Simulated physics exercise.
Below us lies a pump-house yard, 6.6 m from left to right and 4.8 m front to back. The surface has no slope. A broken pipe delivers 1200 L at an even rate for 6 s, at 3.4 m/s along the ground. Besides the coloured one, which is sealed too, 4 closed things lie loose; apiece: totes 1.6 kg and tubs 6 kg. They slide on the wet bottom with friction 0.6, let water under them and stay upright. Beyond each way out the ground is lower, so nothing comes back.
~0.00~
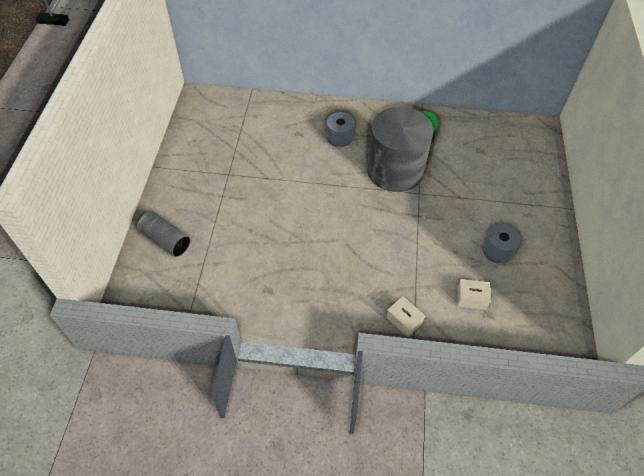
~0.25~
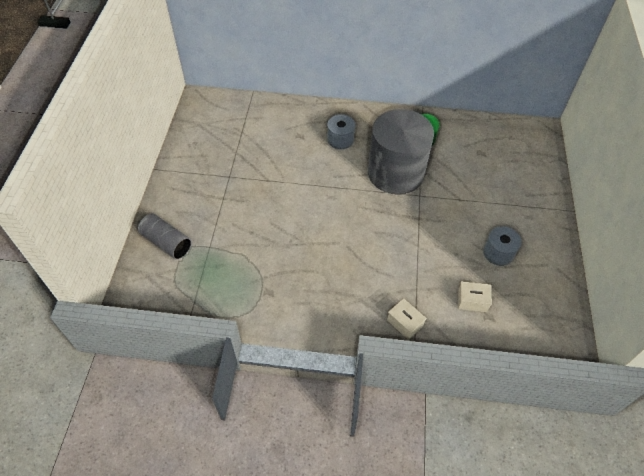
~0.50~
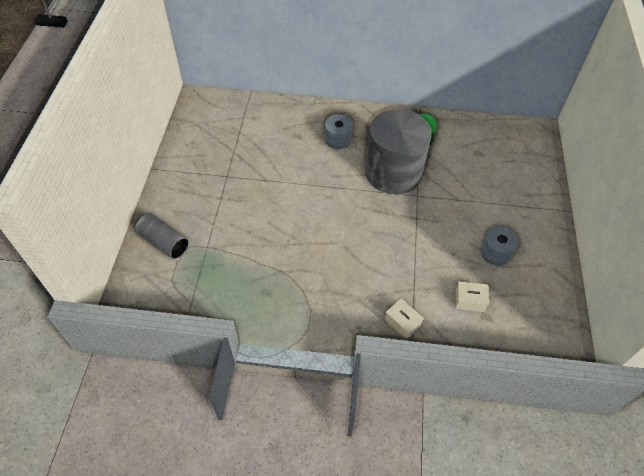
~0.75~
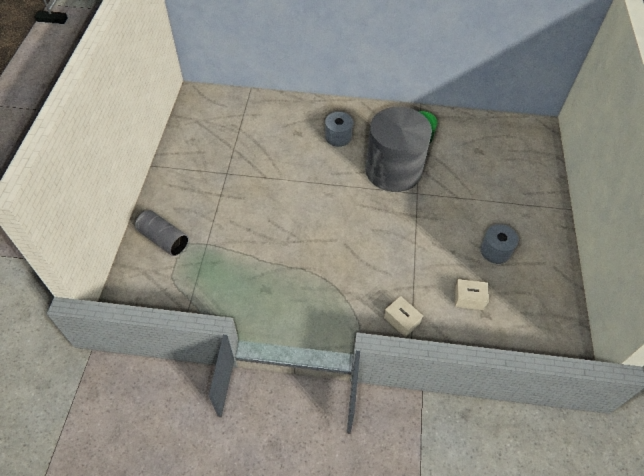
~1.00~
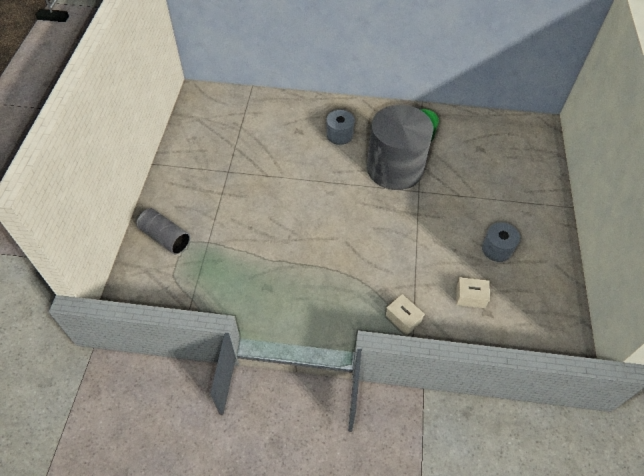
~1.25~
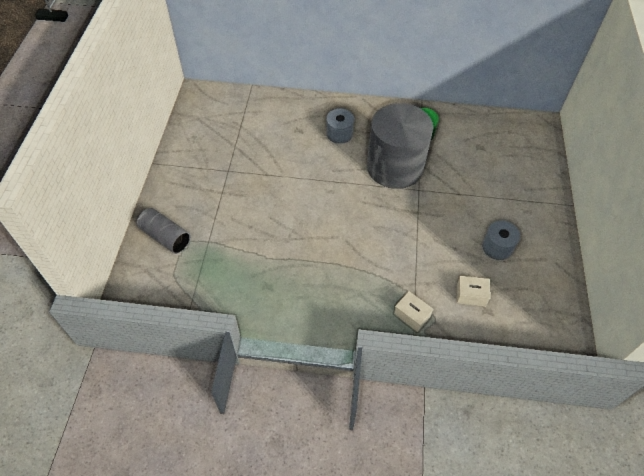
Water spreads from a pipe across the yard floor and slightly shifts a pale box.
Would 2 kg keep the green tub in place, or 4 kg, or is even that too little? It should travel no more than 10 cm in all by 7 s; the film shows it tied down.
For it, the smaller load will do.
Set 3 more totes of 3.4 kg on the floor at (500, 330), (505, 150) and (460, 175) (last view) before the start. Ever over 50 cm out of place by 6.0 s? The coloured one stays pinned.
In turn: Past it, short of it, short of it.
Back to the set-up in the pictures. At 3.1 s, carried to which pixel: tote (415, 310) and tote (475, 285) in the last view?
Around (572, 293) and (502, 277).
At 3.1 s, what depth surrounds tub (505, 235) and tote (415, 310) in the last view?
About 1 and 4 cm.
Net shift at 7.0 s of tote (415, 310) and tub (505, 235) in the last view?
In turn: 450 cm, 10 cm.
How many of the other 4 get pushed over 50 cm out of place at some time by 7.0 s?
2 of them.
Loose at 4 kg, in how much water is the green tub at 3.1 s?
About 0 cm.
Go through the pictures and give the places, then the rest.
In the first frame, the green tub at (425, 121), on the bottom; 0.0 m2 under water; 0 of 5 have shifted.
In the second frame, the green tub at (426, 123), on the bottom; water covers 0.9 m2; 0 of 5 have shifted.
In the third frame, the green tub at (423, 124) rests on the ground; water covers 2.0 m2; 0 of 5 have shifted.
In the fourth frame, the green tub at (423, 121) rests on the ground; 3.0 m2 under water; 0 of 5 have shifted.
In the fifth frame, the green tub at (425, 119) rests on the ground; 3.7 m2 under water; 0 of 5 have shifted.
In the sixth frame, the green tub at (425, 118), on the bottom; water covers 4.3 m2; 1 of 5 have shifted.
After 1.8 s the green tub would be 0 cm from its start with 2 kg and 0 cm from its start with 4 kg; 0 cm of water round it then.
After 3.1 s the green tub would be 0 cm from its start with 2 kg and 0 cm from its start with 4 kg; 0 cm of water round it then.
After 4.9 s the green tub would be 0 cm from its start with 2 kg and 0 cm from its start with 4 kg; 0 cm of water round it then.
After 7.0 s the green tub would be 0 cm from its start with 2 kg and 0 cm from its start with 4 kg; 1 cm of water round it then.
